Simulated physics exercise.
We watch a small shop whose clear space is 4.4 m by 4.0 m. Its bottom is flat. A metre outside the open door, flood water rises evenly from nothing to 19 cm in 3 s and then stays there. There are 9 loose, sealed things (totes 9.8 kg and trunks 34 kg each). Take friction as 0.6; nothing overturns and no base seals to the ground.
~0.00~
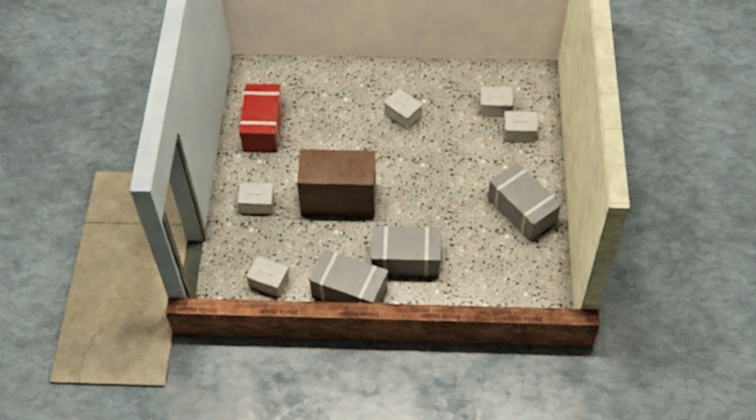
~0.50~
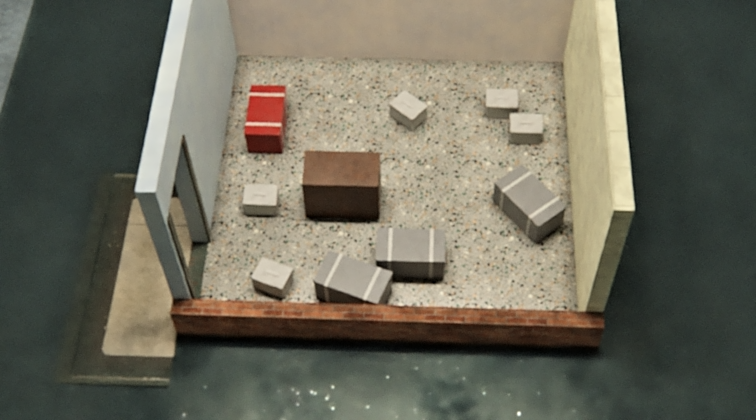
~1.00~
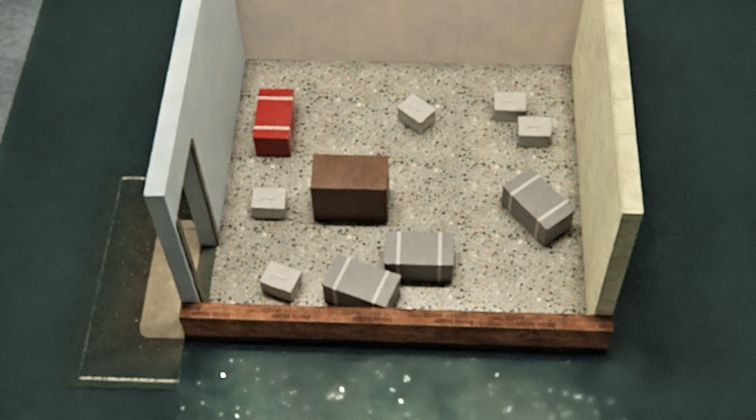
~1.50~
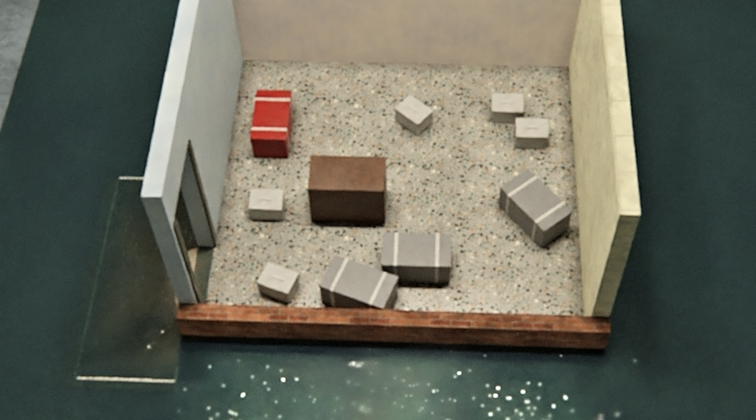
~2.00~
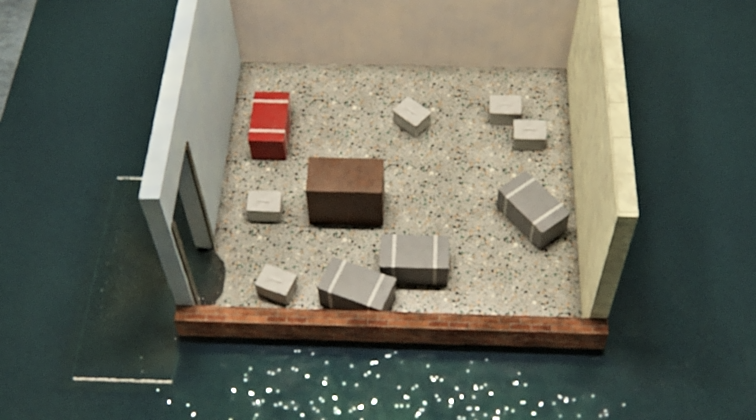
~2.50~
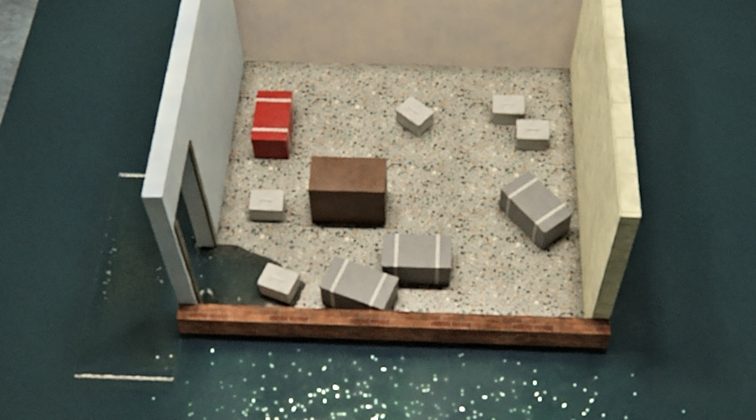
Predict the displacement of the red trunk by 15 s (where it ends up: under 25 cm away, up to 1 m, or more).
The red trunk barely shifts.
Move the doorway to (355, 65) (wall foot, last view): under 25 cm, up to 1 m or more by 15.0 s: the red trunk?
In that case the red trunk holds its place.
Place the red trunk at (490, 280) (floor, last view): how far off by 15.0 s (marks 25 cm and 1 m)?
It travels far.
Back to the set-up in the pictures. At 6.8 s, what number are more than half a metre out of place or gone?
1 of them.
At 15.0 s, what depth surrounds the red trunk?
Roughly 6 cm.
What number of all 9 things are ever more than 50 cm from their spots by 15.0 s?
6 of them.
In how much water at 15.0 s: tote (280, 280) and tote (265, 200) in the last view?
About 6 and 5 cm.
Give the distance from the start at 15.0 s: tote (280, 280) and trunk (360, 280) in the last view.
In that order: 250 cm, 250 cm.
After 3.5 s the red trunk is near (272, 115), 0.0 m from its start, aground; 0 afloat.
After 6.8 s the red trunk is near (272, 115), 0.0 m from its start, aground; 0 afloat.
After 11.0 s the red trunk is near (272, 115), 0.0 m from its start, aground; 2 afloat.
After 15.0 s the red trunk is near (272, 115), 0.0 m from its start, aground; 5 afloat.
